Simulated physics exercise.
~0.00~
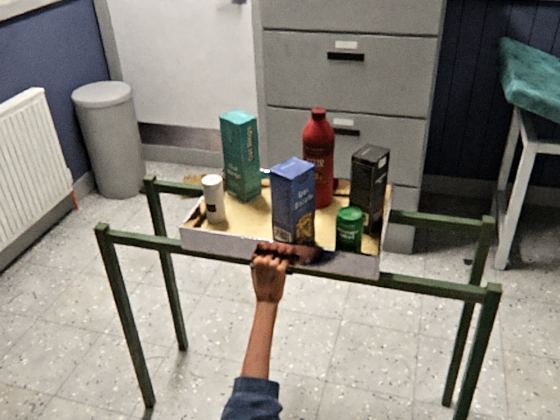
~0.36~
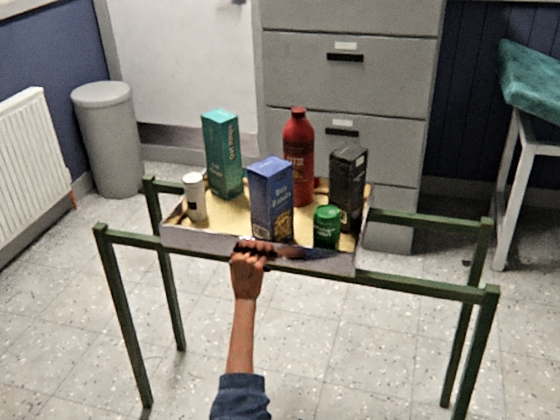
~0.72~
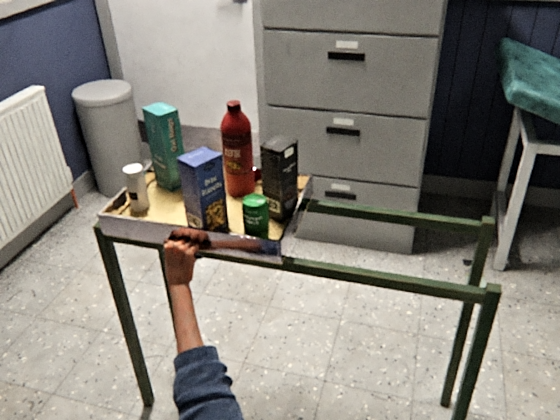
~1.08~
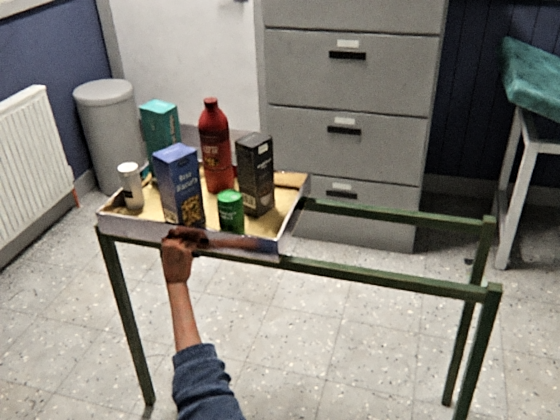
In a tiled room, a hand slides a tray left until its cartons and containers shift.
